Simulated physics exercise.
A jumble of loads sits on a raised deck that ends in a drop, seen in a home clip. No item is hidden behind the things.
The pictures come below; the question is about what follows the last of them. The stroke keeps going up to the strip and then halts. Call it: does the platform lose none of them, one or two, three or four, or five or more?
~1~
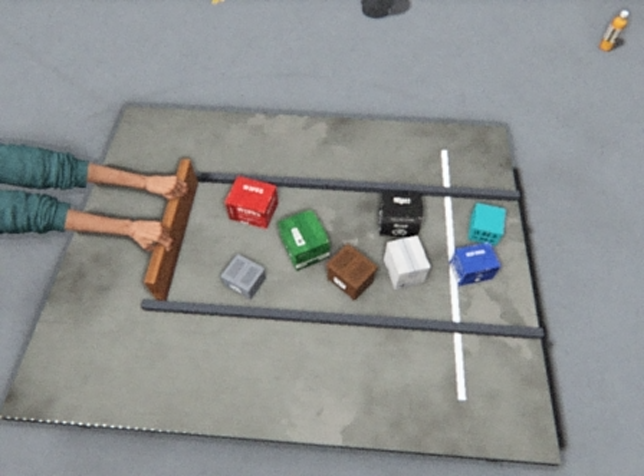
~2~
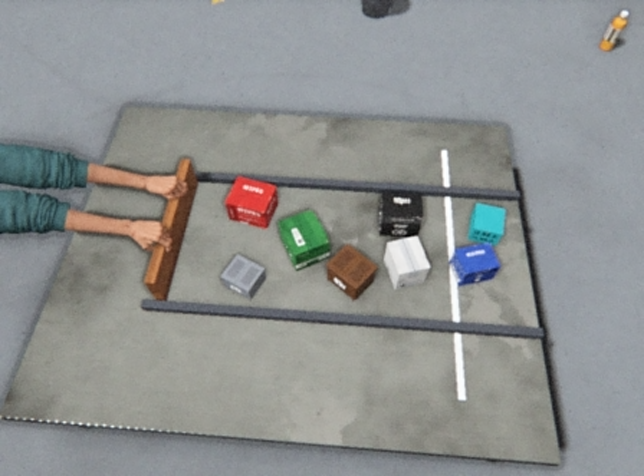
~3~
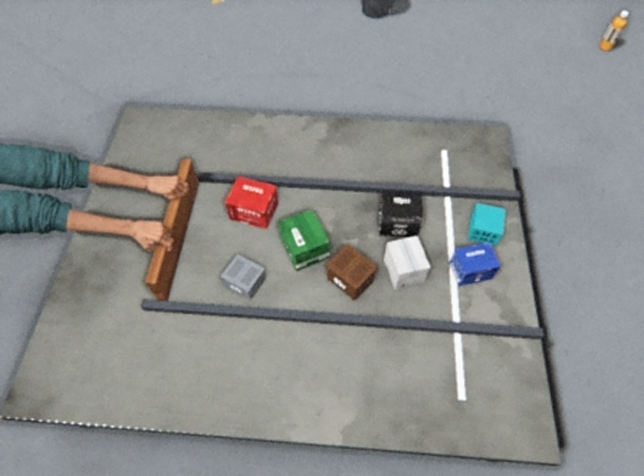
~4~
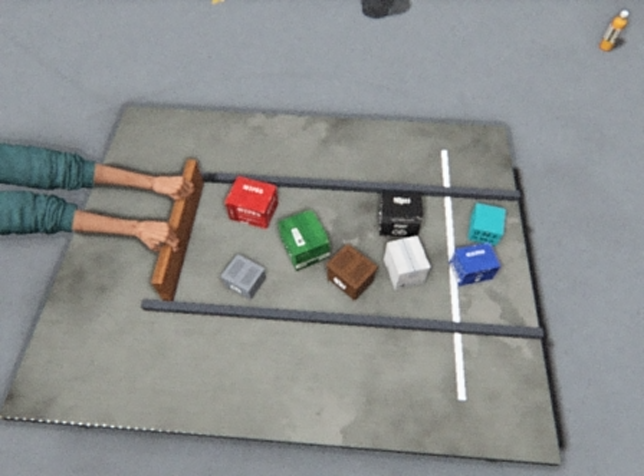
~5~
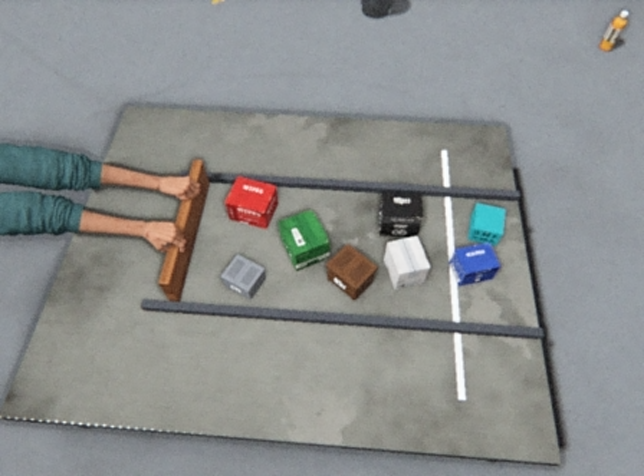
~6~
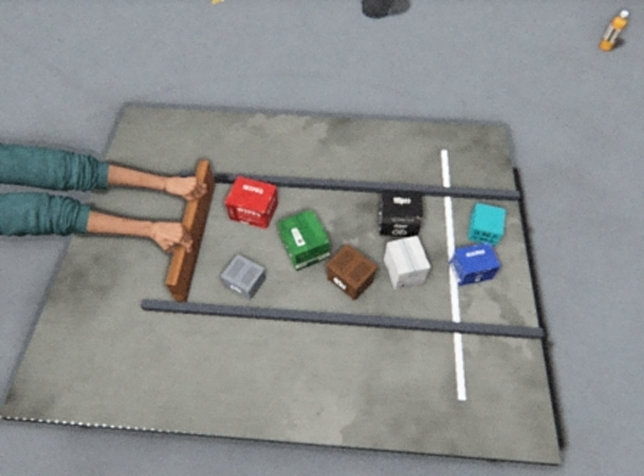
It loses one or two.
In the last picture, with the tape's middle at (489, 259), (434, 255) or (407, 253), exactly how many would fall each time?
Going through them in order, you'd see 5, 2 and 0.
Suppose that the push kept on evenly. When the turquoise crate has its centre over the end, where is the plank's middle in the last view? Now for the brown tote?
The middle sits near (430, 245) for the first and near (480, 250) for the other.
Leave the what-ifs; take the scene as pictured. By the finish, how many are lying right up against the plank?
3 in contact.
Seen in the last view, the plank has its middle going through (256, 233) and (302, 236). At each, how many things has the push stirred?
Note: First position 2; second position 4.
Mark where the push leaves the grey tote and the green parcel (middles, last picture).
Answer: First (474, 291), after that (484, 248).
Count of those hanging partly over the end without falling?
That adds up to 2.
Soon after, none off yet; turquoise crate at rest near (487, 225); blue box at rest near (474, 265); white box at rest near (406, 263).
In the end, the number that fall off is one or two; gone, blue box and turquoise crate.
